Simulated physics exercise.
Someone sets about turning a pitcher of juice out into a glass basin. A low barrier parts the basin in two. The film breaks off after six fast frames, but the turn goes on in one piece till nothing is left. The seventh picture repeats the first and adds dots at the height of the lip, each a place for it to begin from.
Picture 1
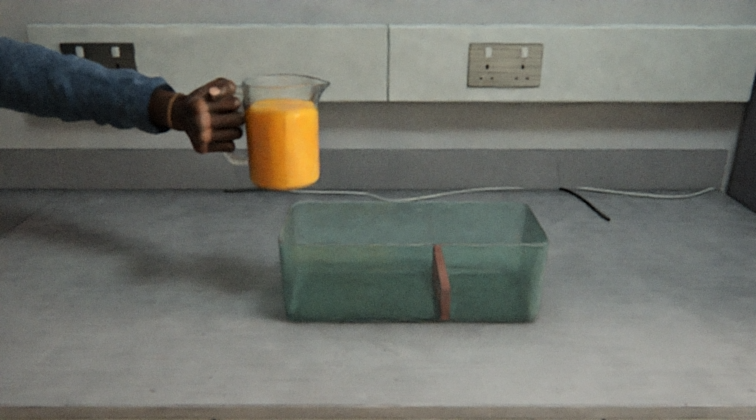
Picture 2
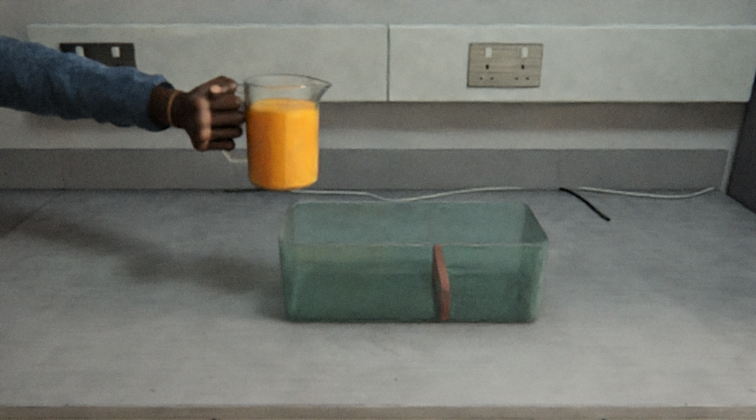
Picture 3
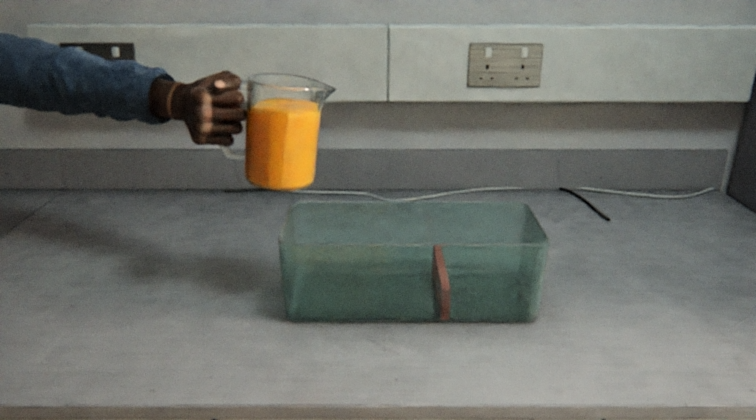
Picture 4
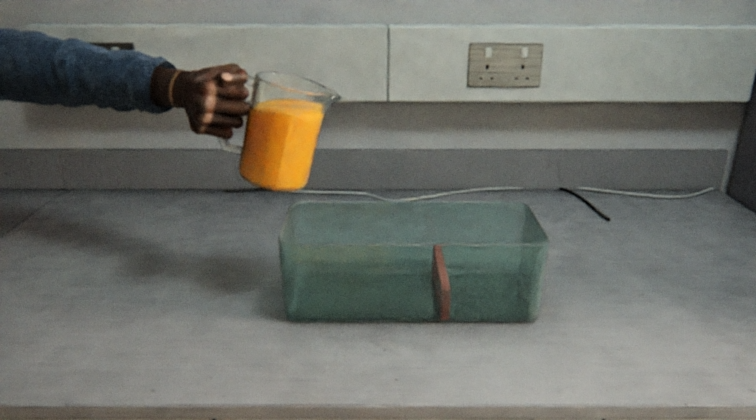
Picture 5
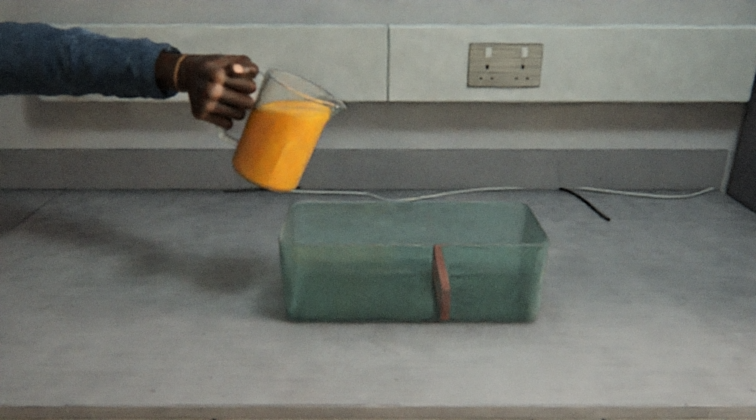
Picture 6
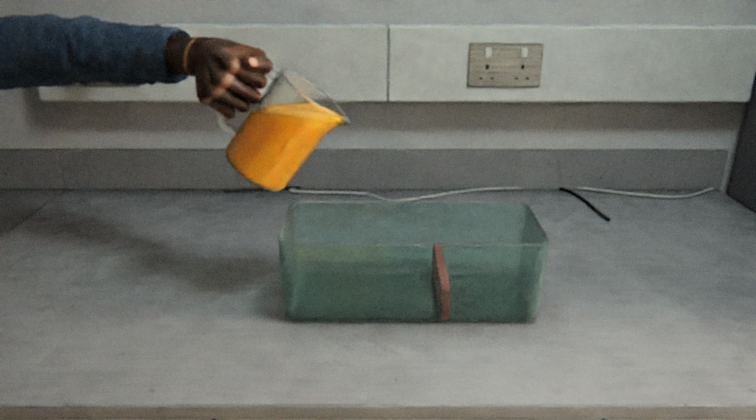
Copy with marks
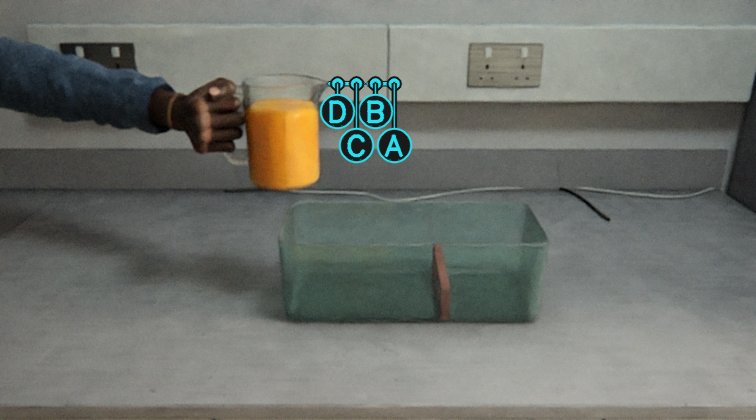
To begin with, a hand reaching in from the left holds a glass pitcher of orange juice upright above a clear, greenish basin with a low reddish-brown divider. The hand then tilts the pitcher gradually to the right, and the juice shifts toward the spout while the basin stays still, with no juice in it.
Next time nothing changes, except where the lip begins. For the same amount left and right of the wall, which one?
The answer is spot A.
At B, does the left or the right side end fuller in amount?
The left side.
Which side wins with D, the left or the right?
The left side.
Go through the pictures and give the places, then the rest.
In the first picture, upright, lip at (329, 83); basin from (286, 317) to (538, 317); top of the wall at (441, 266); nothing has left yet.
In the second picture, upright, lip at (330, 85); nothing has left yet.
In the third picture, tipped about 7°, lip at (334, 89); nothing has left yet.
In the fourth picture, tipped about 14°, lip at (340, 97); nothing has left yet.
In the fifth picture, tipped about 25°, lip at (345, 108); nothing has left yet.
In the sixth picture, tipped about 37°, lip at (349, 122); nothing has left yet.
In cyan, A at (394, 83); B at (375, 83); C at (356, 83); D at (337, 83).
With A, about 56 % ends left of the wall and 43 % right of it.
With B, about 89 % ends left of the wall and 6 % right of it; 5 % is lost outside.
With C, about 90 % ends left of the wall and 5 % right of it; 4 % is lost outside.
With D, about 92 % ends left of the wall and 5 % right of it.
